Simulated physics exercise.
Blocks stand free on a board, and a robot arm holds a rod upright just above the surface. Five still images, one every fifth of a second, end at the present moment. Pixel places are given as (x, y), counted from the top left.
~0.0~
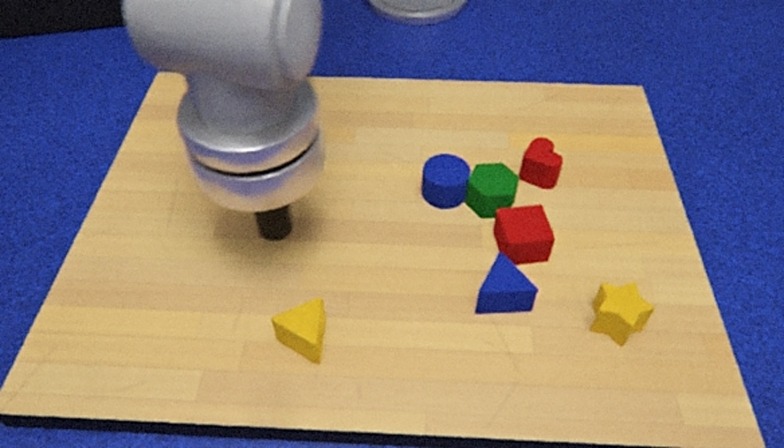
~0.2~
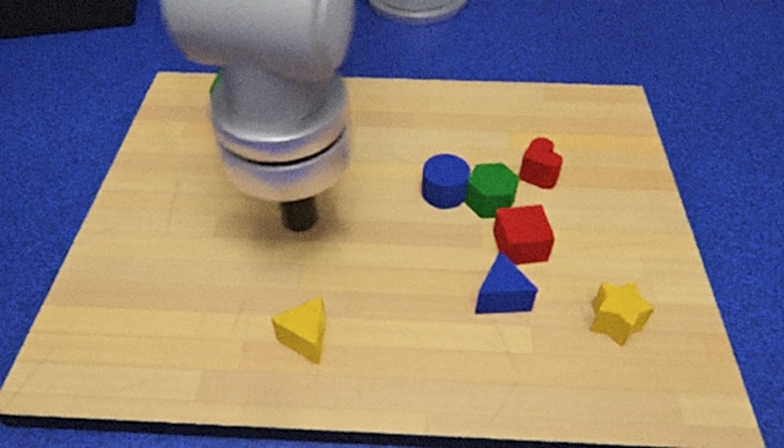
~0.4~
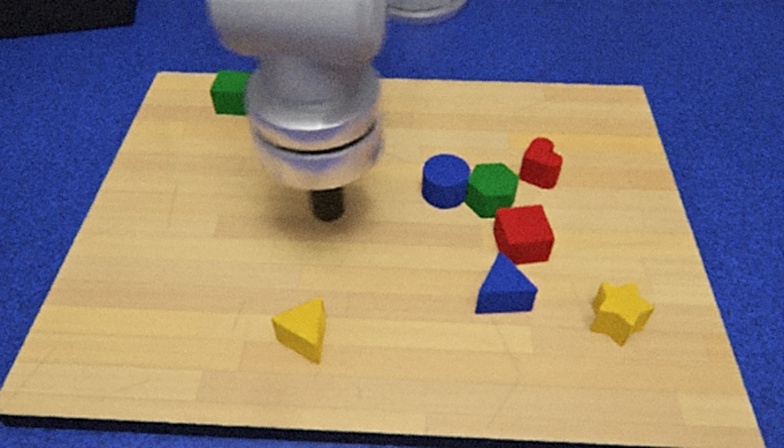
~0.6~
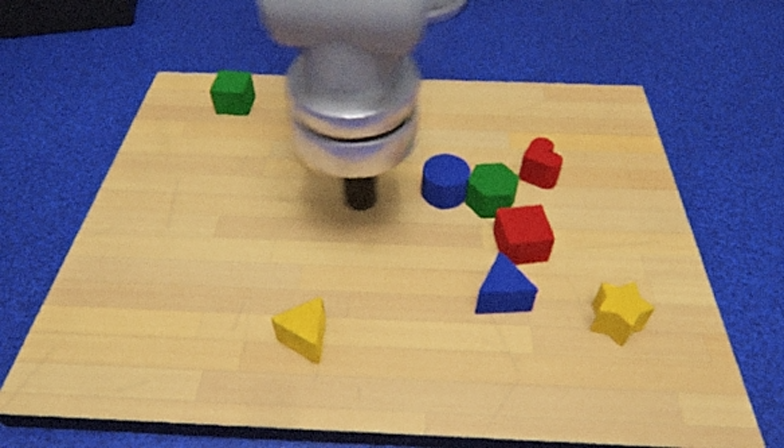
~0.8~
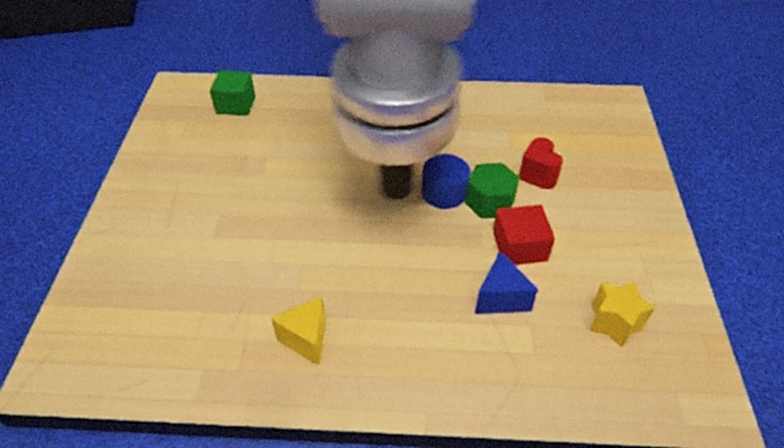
A grey robot arm holds a dark upright rod over a pale wooden board on a blue surface, seen from above at an angle by a still camera. A blue disc, green hexagon, red heart, red block, blue triangle and yellow star sit to the right, with a yellow triangle at lower left. The arm glides right and slightly away, uncovering a green block at upper left and nearing the unmoving disc.
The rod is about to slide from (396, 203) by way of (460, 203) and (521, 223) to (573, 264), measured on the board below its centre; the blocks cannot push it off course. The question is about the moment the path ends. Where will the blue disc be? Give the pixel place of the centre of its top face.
Most likely (485, 154).
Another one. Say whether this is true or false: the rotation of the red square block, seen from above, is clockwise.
That is true.
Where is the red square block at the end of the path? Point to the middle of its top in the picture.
The centre of its top face lies at (548, 259).
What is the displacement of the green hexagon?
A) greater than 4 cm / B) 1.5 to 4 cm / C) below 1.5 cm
A - greater than 4 cm.
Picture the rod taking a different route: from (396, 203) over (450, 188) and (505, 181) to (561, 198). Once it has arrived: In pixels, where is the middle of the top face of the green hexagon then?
The middle of its upper face will lie at (568, 206).
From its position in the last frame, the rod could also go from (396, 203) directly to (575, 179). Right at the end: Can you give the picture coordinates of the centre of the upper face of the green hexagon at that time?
Answer: (565, 188).
What follows on the original path. One third of the way, rod (463, 189); blue disc (483, 155); green hexagon (518, 181), turned 20° clockwise.
Two thirds of the way, rod (525, 210); blue disc (485, 154); green hexagon (565, 187), turned 15° anticlockwise; red square block (534, 232), turned 15° clockwise.
At the end, rod (578, 251); blue disc (485, 154); green hexagon (572, 189), turned 35° anticlockwise; red square block (548, 259), turned 60° clockwise; yellow star-shaped block not moved.
